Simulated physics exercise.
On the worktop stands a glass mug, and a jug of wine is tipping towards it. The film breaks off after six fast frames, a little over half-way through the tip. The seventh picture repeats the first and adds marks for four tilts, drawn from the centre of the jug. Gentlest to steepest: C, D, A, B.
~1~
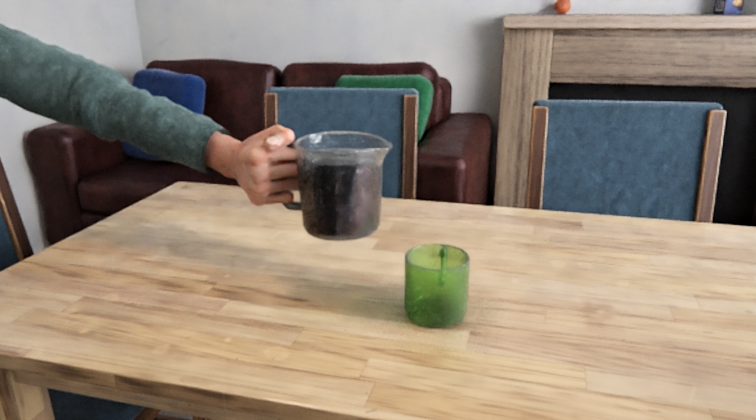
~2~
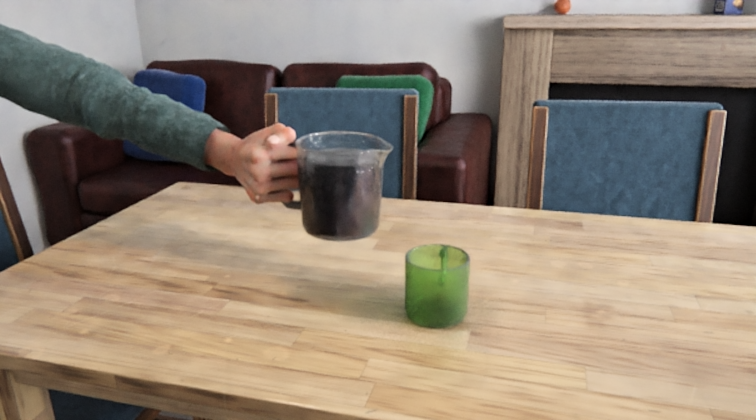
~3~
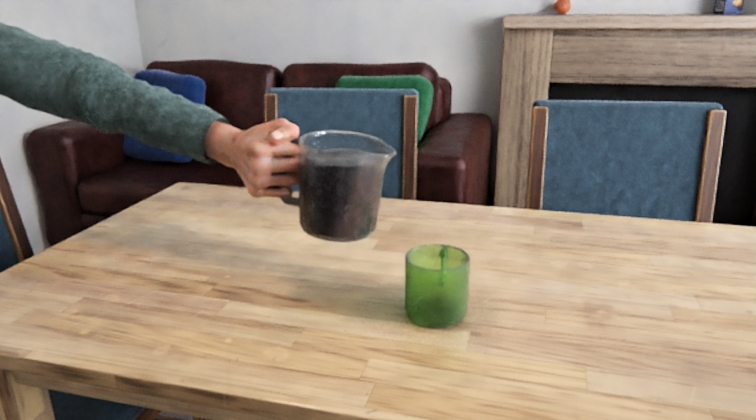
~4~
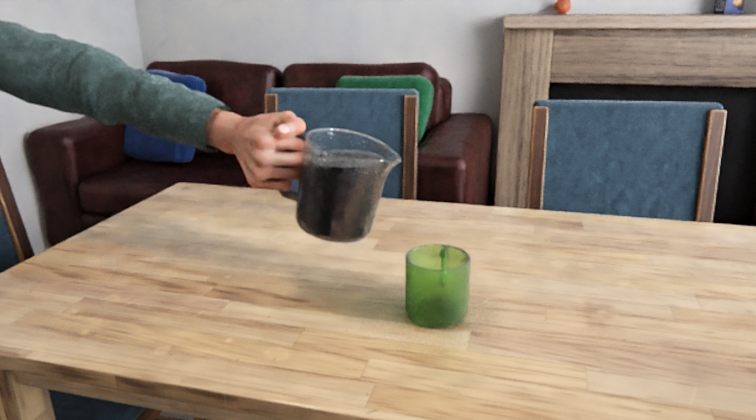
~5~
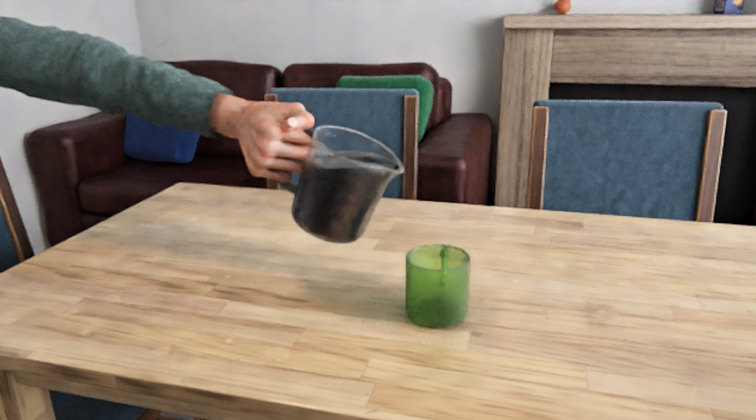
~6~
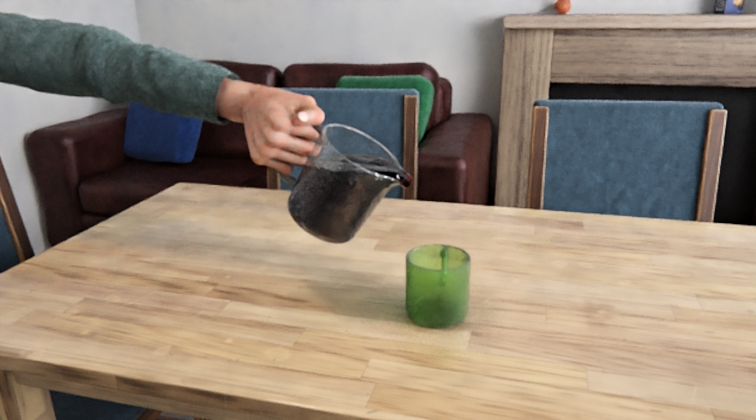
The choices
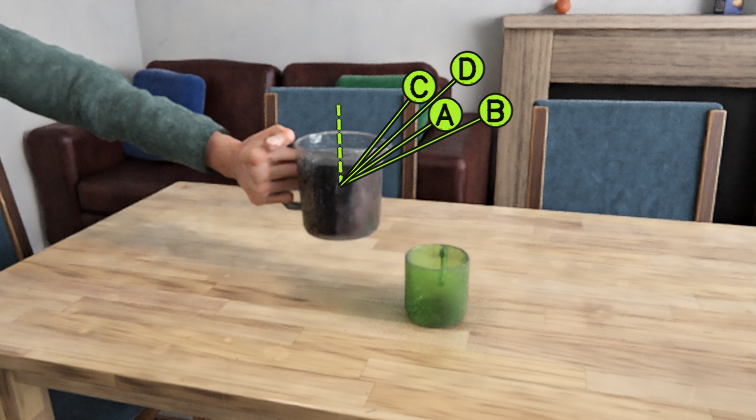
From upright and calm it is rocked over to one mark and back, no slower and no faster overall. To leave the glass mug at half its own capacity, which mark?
Use line D.
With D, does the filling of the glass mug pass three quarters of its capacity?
No.
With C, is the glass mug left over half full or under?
Under.
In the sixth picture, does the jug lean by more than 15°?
Yes, it does.
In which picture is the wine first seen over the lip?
In picture 6.
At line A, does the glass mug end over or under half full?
Over half.
On the marked copy, A at (430, 124); B at (480, 118); C at (409, 100); D at (454, 80).
For line A, the glass mug ends with about 70 % of what it can hold.
For line B, the glass mug ends with about 85 % of what it can hold; 6 % of the wine is spilt.
For line C, the glass mug ends with about 28 % of what it can hold.
For line D, the glass mug ends with about 48 % of what it can hold.
